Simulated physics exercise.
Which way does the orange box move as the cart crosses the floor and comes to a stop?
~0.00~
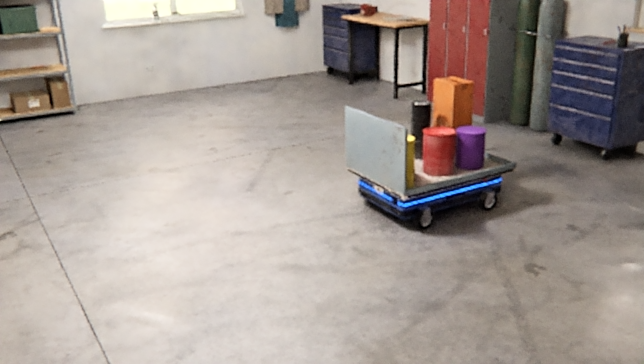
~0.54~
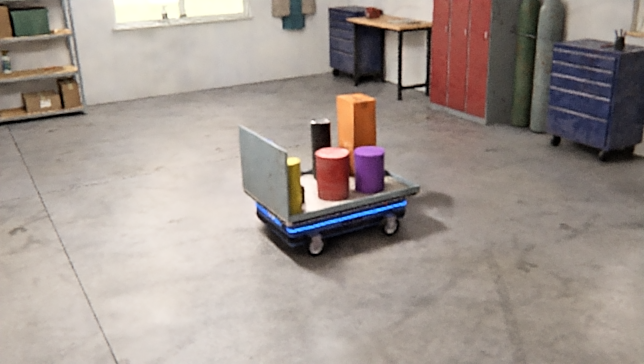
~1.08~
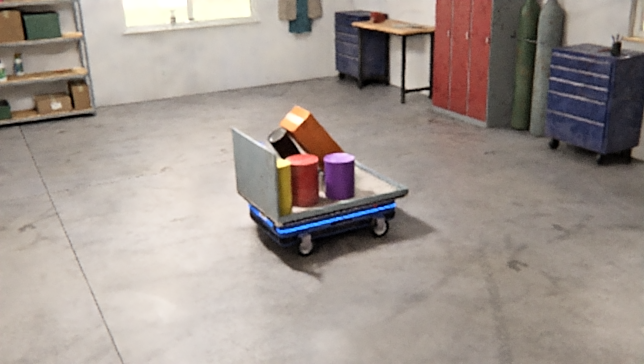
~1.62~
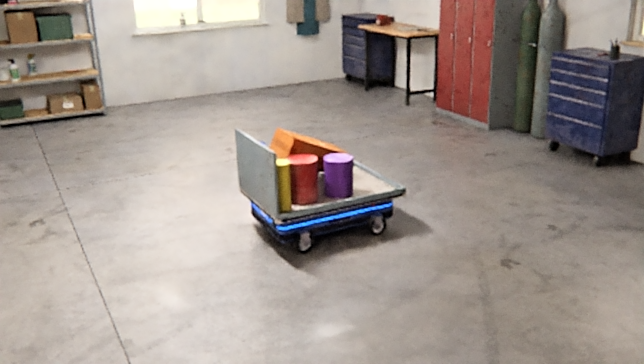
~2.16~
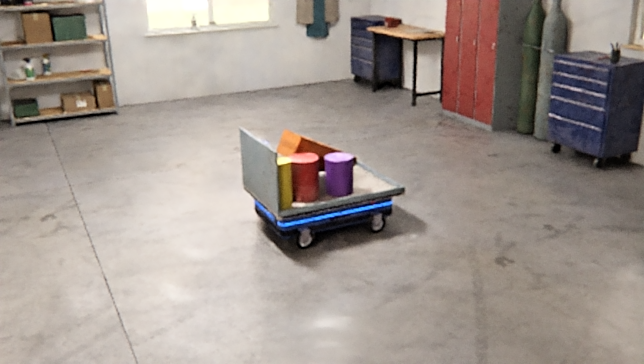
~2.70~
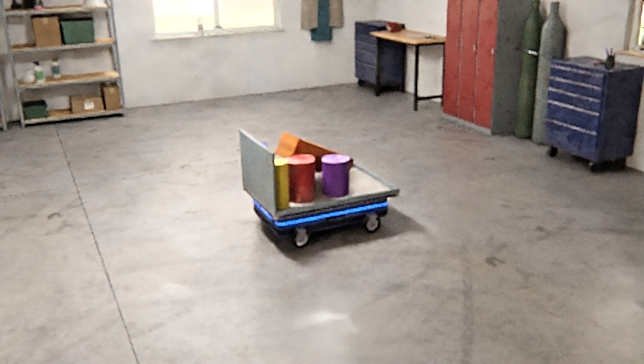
The orange box moves to the left, carried along with the cart and then toppling toward the upright board.
